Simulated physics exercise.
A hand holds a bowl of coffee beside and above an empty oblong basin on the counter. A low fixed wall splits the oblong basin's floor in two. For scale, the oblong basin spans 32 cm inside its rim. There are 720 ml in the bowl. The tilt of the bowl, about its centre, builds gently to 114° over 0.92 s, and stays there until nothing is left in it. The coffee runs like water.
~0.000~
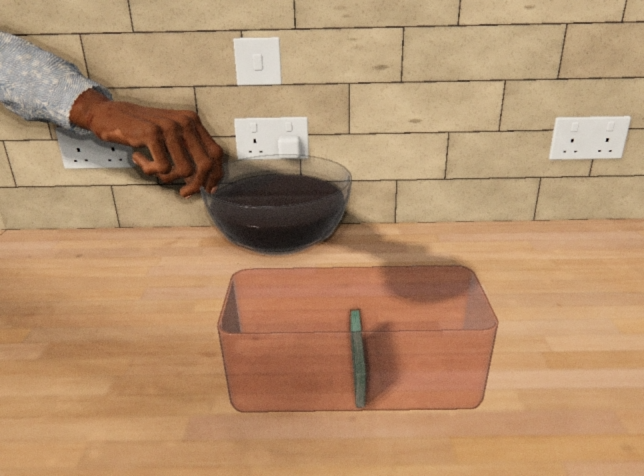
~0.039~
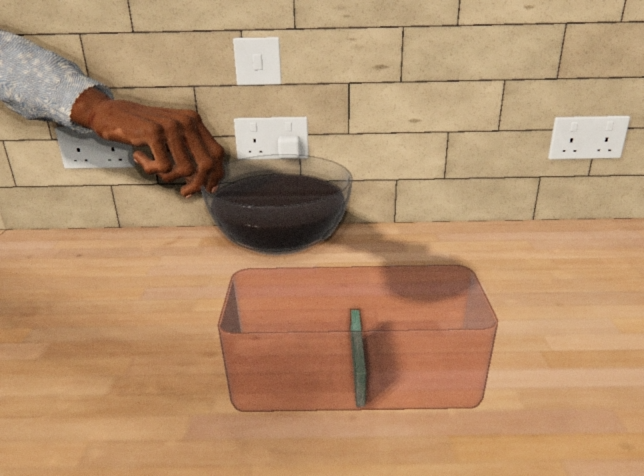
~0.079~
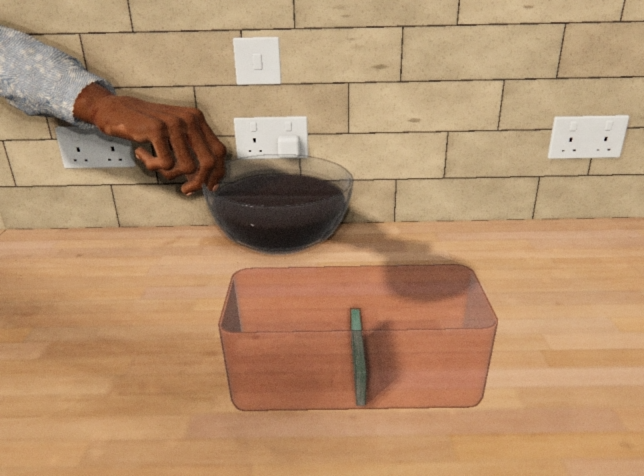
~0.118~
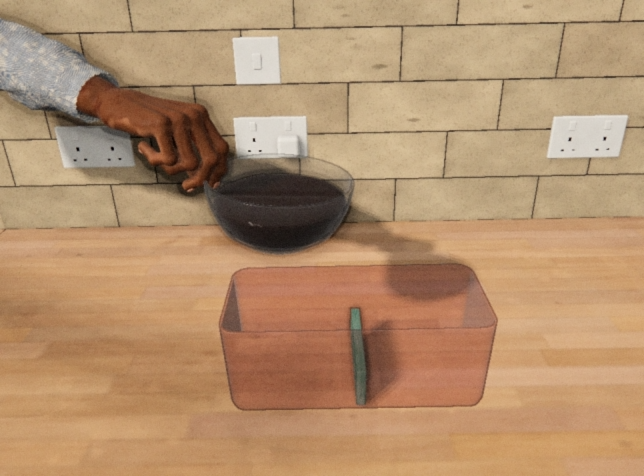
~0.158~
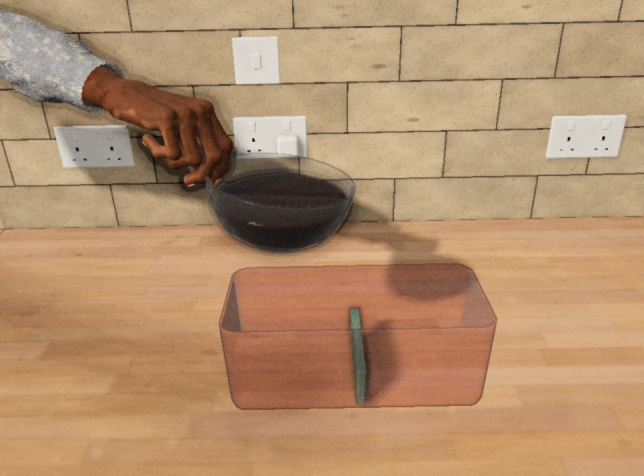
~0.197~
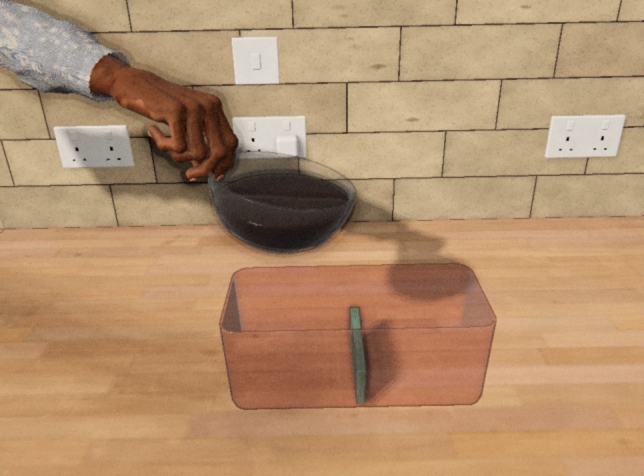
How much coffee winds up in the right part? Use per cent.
About 75 per cent.
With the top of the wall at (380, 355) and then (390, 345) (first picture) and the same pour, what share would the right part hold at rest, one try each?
First 55, then 40 per cent.
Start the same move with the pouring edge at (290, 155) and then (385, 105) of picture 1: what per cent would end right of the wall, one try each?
First 15, then 90 per cent.
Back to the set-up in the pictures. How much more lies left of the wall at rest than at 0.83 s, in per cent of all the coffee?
Near 3 in a hundred.
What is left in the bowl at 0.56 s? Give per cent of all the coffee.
About 36 per cent.
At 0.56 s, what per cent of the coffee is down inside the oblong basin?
Near 22 in a hundred.
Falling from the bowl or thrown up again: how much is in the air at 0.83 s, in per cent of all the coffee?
Near 3 in a hundred.
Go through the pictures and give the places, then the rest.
In the first picture, it leans 0°; its right rim is at (351, 178); the coffee meets the walls at (211, 197) and (345, 195); the oblong basin's rim runs from (226, 300) to (484, 296); the wall's top is at (358, 340).
In the second picture, it leans 1°; its right rim is at (351, 179); the coffee meets the walls at (212, 197) and (345, 195).
In the third picture, it leans 2°; its right rim is at (352, 180); the coffee meets the walls at (213, 195) and (346, 195).
In the fourth picture, it leans 5°; its right rim is at (353, 183); the coffee meets the walls at (214, 194) and (347, 196).
In the fifth picture, it leans 8°; its right rim is at (354, 187); the coffee meets the walls at (216, 194) and (348, 197).
In the sixth picture, it leans 12°; its right rim is at (355, 193); the coffee meets the walls at (217, 194) and (350, 198).
Then, 0.56 s in, the tilt is 77° and 37 per cent is still to pour, 0 is left of the wall and 22 right of it.
Then, 0.83 s in, the tilt is 111° and 0 per cent is still to pour, 21 is left of the wall and 76 right of it.
Then, 1.11 s in, the tilt is 114° and 0 per cent is still to pour, 24 is left of the wall and 75 right of it.
Then, 1.42 s in, the tilt is 114° and 0 per cent is still to pour, 24 is left of the wall and 75 right of it.
Finally, 24 per cent lies left of the wall, 75 right of it and 1 outside.
